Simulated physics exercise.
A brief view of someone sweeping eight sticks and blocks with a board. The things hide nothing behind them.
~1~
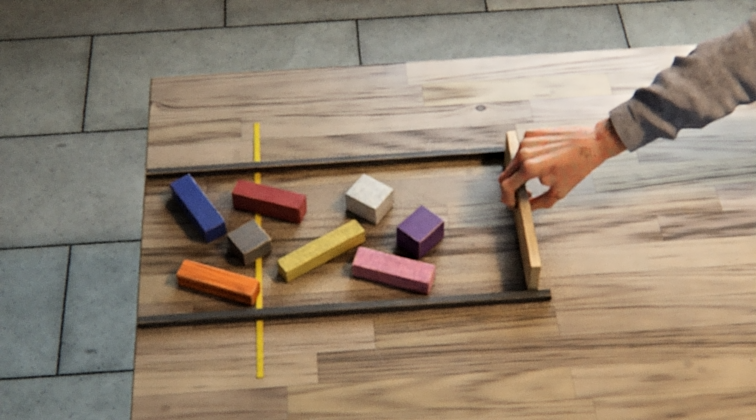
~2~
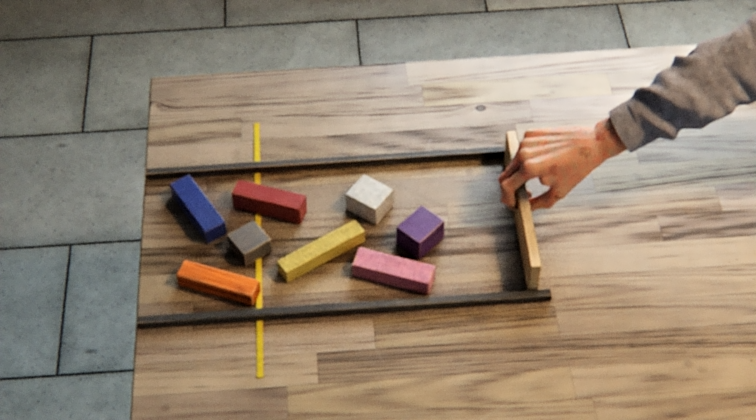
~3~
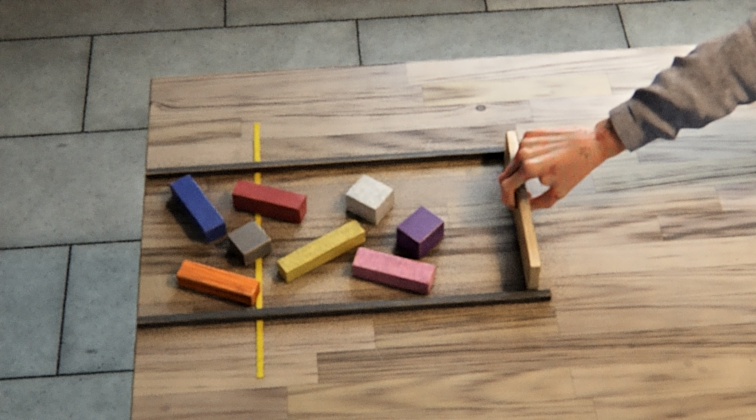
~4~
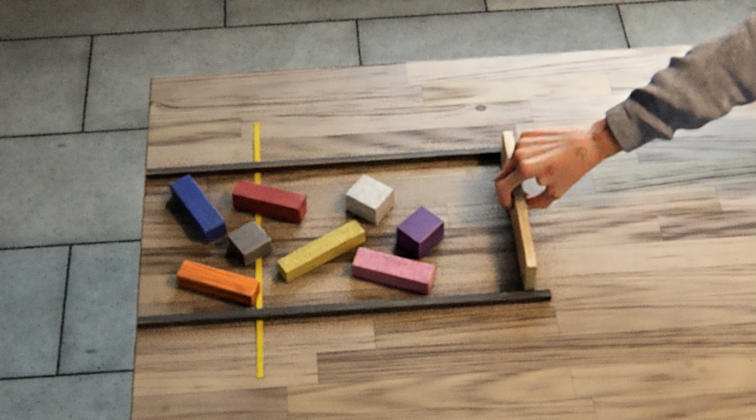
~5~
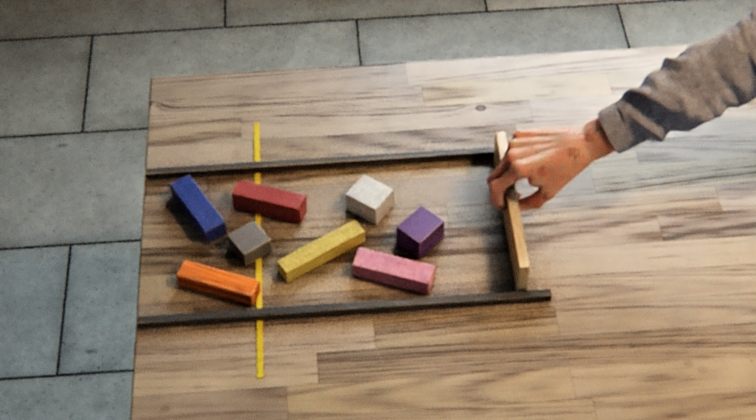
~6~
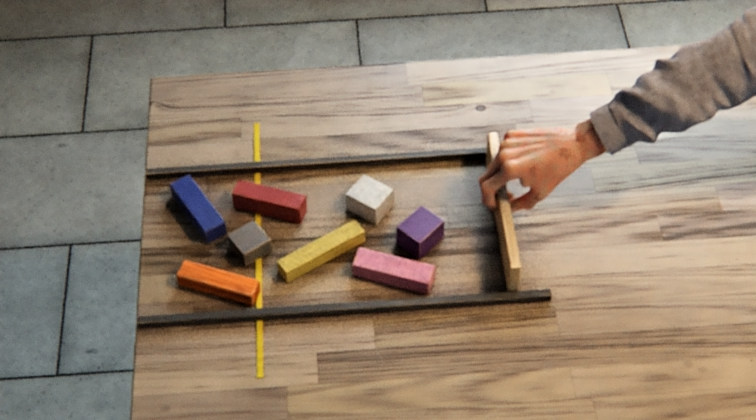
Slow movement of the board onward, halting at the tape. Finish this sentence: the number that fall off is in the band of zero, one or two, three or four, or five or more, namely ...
Namely zero.
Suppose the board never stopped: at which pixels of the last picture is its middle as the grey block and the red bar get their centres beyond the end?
Points: About (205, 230) and about (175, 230).
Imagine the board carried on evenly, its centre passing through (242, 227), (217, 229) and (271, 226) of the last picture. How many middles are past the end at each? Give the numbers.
In order of the places given, that's 1, 1 and 0.
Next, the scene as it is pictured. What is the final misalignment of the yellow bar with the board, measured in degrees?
Roughly 45°.
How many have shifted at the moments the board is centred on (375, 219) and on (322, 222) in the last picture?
I count 4 first and 7 after.
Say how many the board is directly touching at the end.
Contact count: 3.
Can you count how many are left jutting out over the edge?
1.
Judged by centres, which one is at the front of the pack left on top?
Closest at the end: The orange stick.
Soon after, none off yet; blue bar at rest near (198, 208); orange stick at rest near (219, 283); grey block at rest near (250, 243).
At rest, the number that fall off is zero.
